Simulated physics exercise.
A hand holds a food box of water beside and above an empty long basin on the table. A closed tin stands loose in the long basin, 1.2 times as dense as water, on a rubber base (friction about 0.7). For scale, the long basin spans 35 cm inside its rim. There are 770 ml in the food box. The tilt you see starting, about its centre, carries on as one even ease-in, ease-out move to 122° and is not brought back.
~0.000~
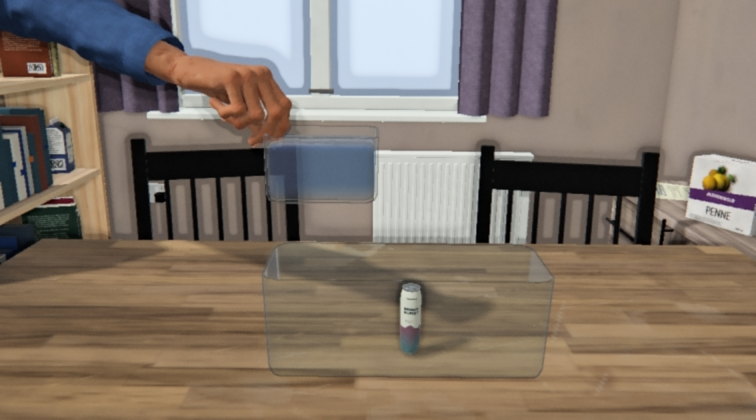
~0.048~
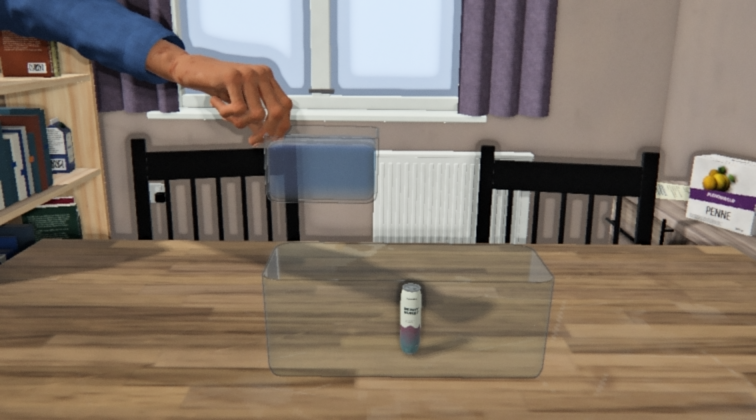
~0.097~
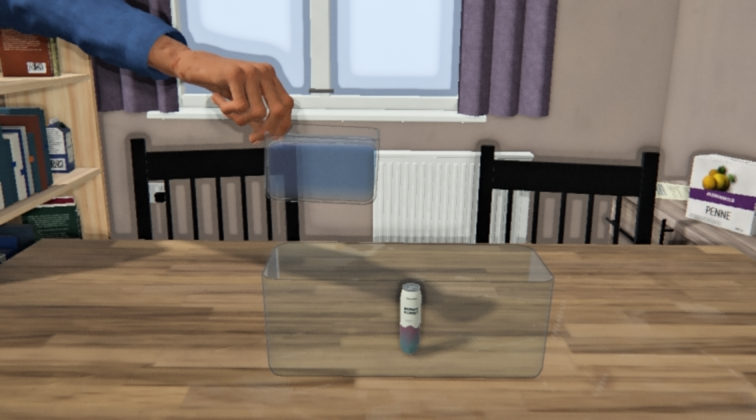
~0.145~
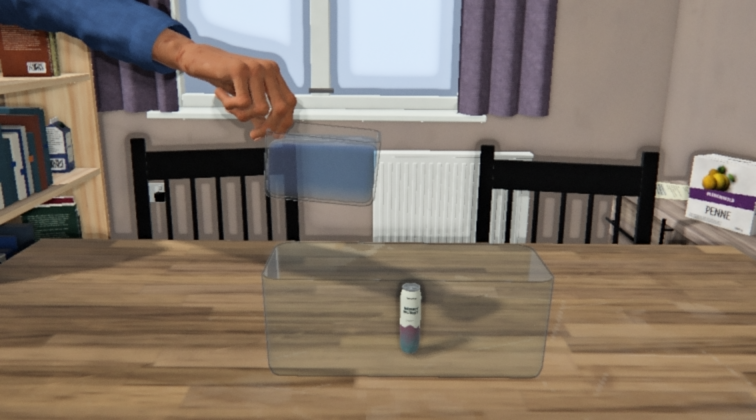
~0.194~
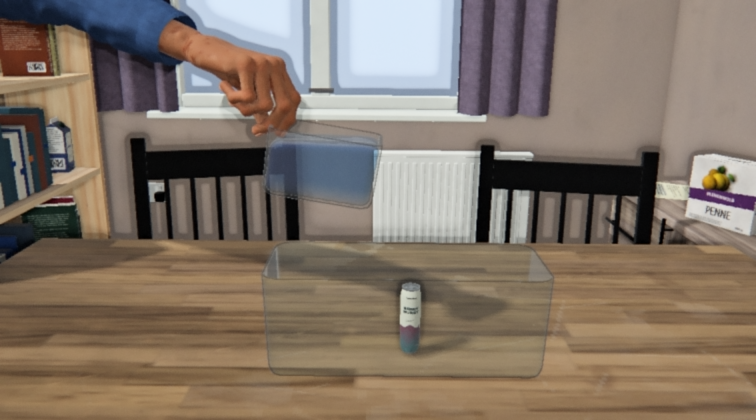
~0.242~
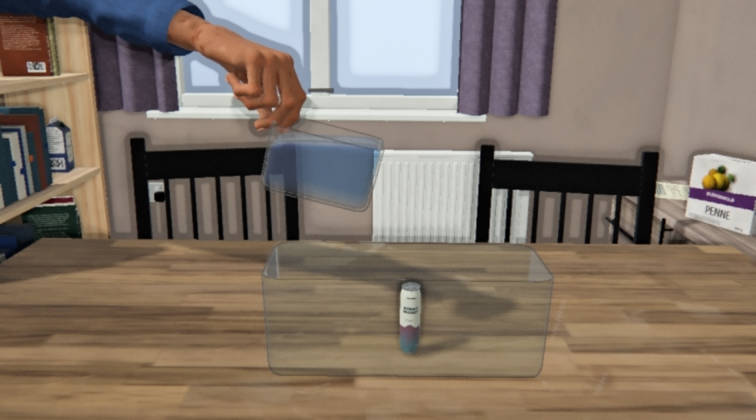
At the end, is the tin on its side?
It keeps standing.
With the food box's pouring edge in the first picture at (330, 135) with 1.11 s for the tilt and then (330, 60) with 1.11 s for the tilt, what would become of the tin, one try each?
First it topples; then it stays up.
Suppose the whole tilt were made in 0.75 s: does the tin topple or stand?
Then it remains upright.
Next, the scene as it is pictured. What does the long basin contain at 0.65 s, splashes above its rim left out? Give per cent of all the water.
Some 24 per cent.
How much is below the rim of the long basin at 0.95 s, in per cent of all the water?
Some 88 per cent.
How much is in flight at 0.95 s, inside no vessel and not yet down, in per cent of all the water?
Near 5 in a hundred.
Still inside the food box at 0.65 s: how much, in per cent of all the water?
Near 42 in a hundred.
By 0.65 s the tilt is 78° and 42 per cent is still to pour; the tin stands where it began.
By 0.95 s the tilt is 116° and 4 per cent is still to pour; the tin stands where it began.
By 1.27 s the tilt is 122° and 0 per cent is still to pour; the tin stands where it began.
By 1.61 s the tilt is 122° and 0 per cent is still to pour; the tin stands where it began.
At rest the tin stands where it began.
